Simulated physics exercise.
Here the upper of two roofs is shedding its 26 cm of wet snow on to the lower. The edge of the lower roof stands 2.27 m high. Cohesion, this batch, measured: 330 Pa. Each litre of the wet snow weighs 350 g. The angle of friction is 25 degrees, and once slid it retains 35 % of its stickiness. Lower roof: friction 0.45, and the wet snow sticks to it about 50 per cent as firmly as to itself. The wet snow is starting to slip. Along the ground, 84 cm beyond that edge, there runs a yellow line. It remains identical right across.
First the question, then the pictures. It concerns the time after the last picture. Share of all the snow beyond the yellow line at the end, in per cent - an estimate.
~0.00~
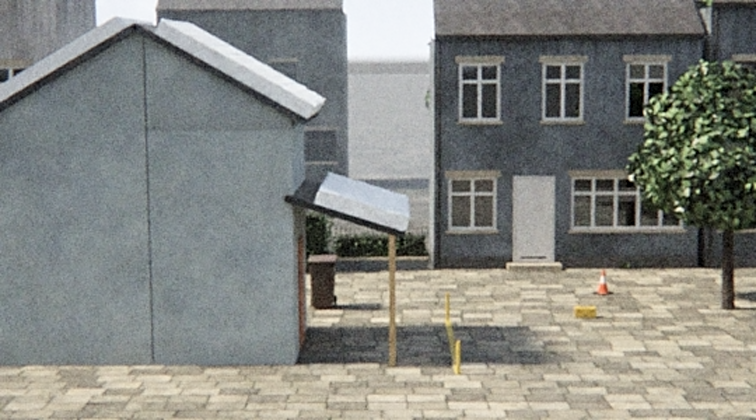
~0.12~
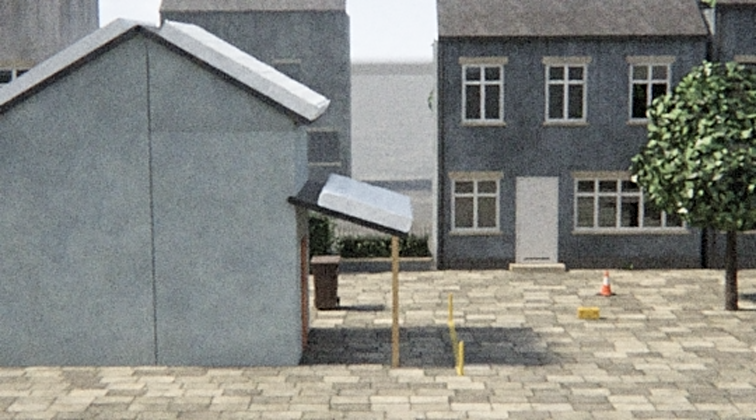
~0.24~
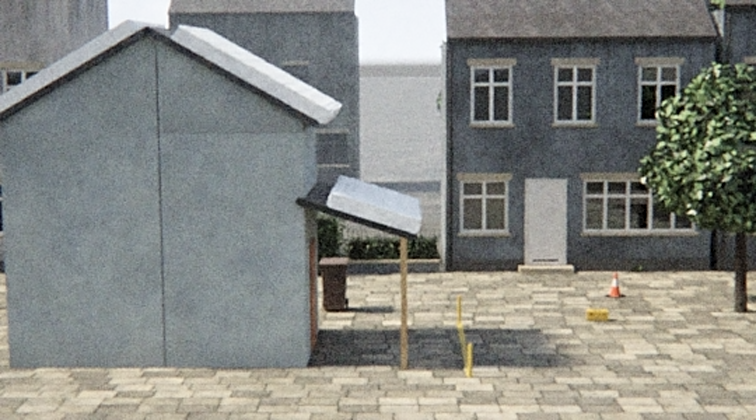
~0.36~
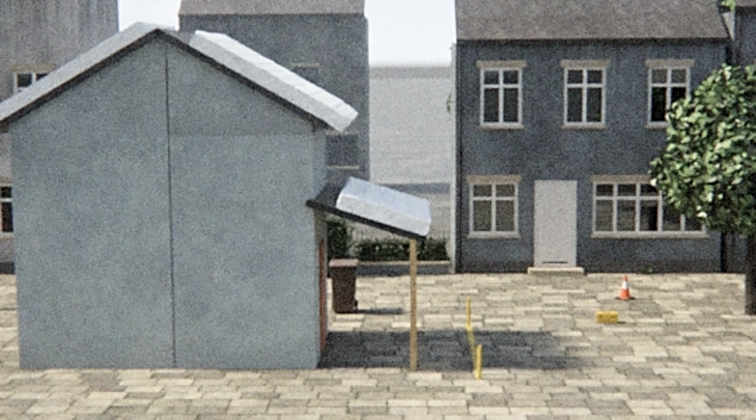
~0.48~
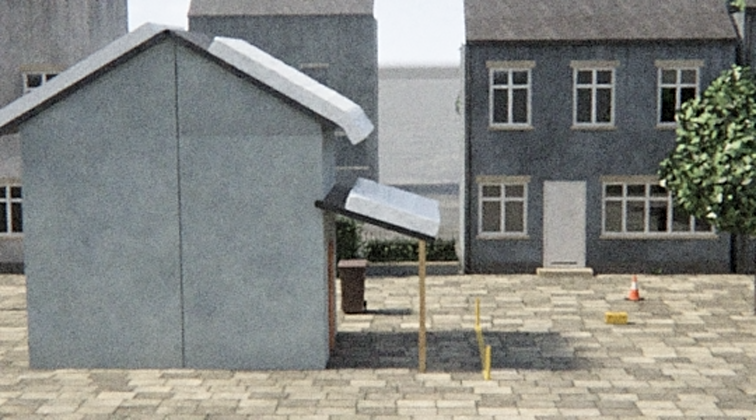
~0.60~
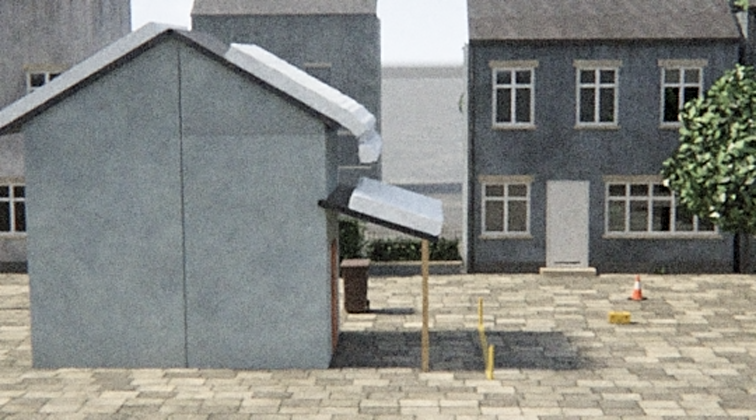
59 %.
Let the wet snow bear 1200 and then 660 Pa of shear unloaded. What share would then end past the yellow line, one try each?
Roughly 60 % followed by roughly 60 %.
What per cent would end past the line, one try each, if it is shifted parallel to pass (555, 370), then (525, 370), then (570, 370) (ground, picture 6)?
Respectively about 40 in a hundred, 50 in a hundred and 35 in a hundred.
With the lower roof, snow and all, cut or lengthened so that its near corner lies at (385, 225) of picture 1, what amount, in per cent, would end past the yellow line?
Then about 50 %.
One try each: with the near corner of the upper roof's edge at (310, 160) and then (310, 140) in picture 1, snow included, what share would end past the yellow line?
It would be 60 percent for the first setting and 65 percent for the second.
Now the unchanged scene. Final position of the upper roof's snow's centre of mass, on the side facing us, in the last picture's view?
Approximately at pixel (584, 339).
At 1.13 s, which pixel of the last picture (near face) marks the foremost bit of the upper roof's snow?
Close to pixel (447, 221).
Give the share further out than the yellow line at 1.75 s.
45 %.
After 1.13 s, none is below the lower edge and 0 % is past the line.
After 1.75 s, 64 % is below the lower edge and 47 % is past the line.
After 2.38 s, 67 % is below the lower edge and 59 % is past the line.
After 3.00 s, 67 % is below the lower edge and 59 % is past the line.
After 3.10 s, 67 % is below the lower edge and 59 % is past the line.
